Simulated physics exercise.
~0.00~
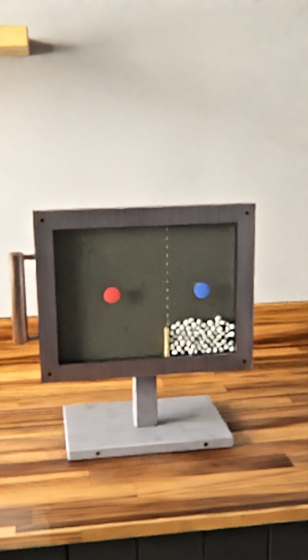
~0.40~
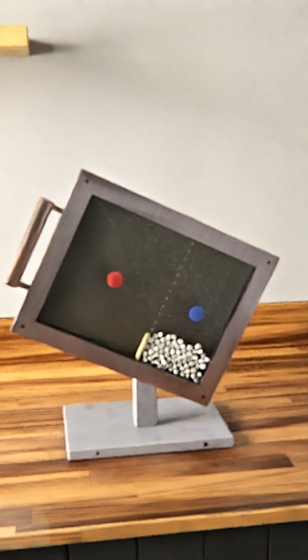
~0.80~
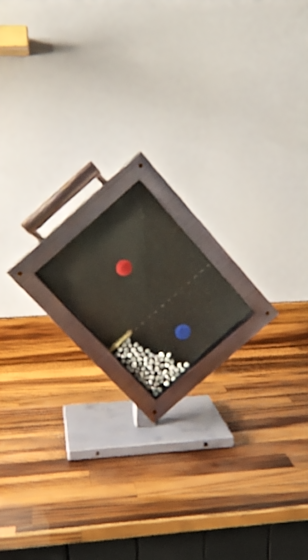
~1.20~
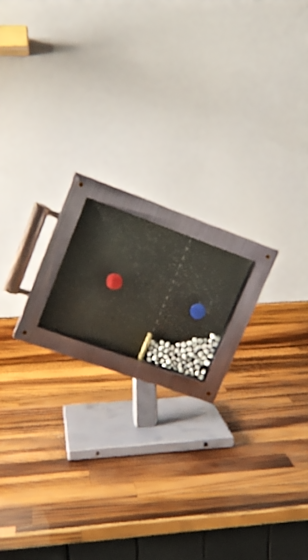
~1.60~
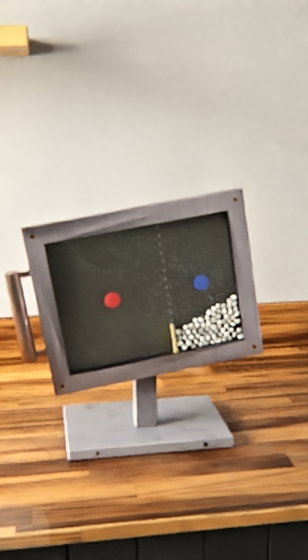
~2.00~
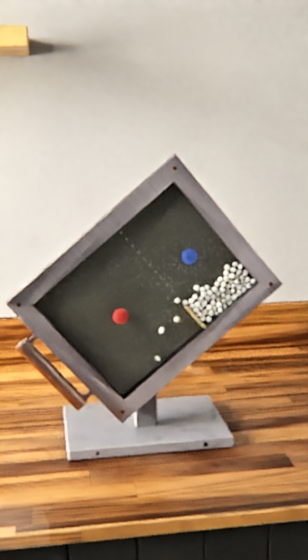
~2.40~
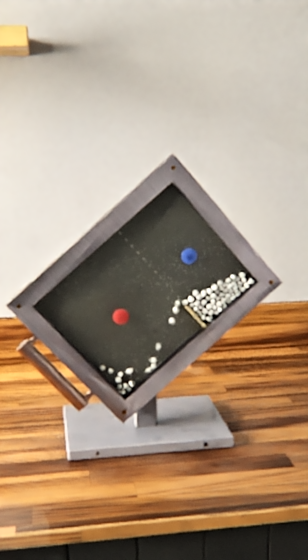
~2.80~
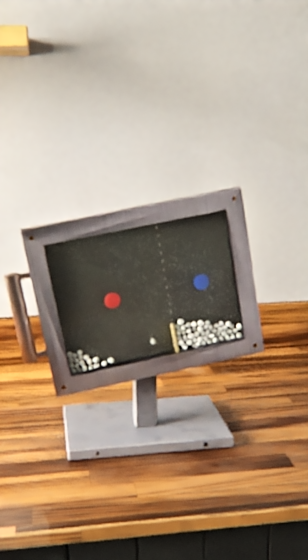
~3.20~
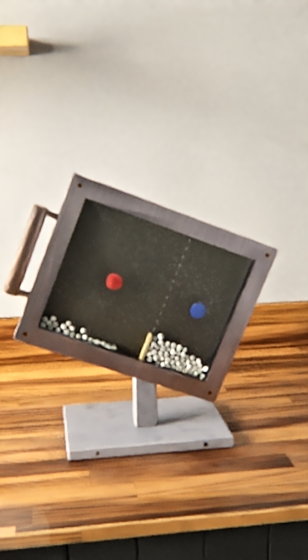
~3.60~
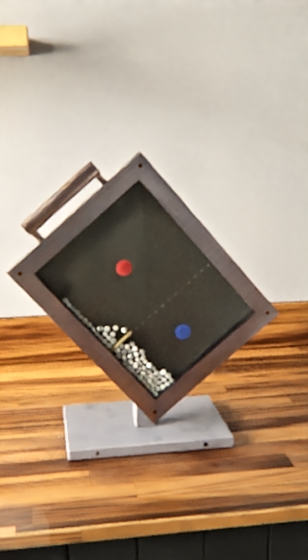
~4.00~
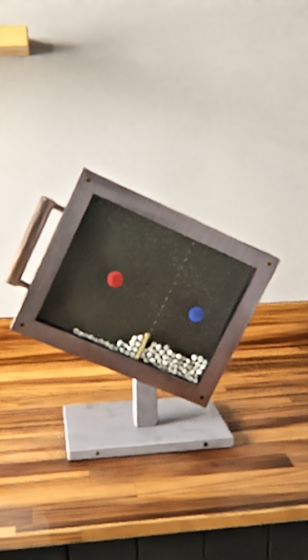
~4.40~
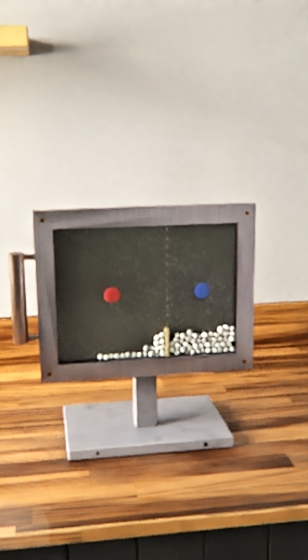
A dark-framed flat box of white beads on a stand tilts clockwise, then counterclockwise, spilling some beads over a small divider from the blue-dot side to the red-dot side, tilts clockwise again and returns level, with most beads resting beneath the blue dot.
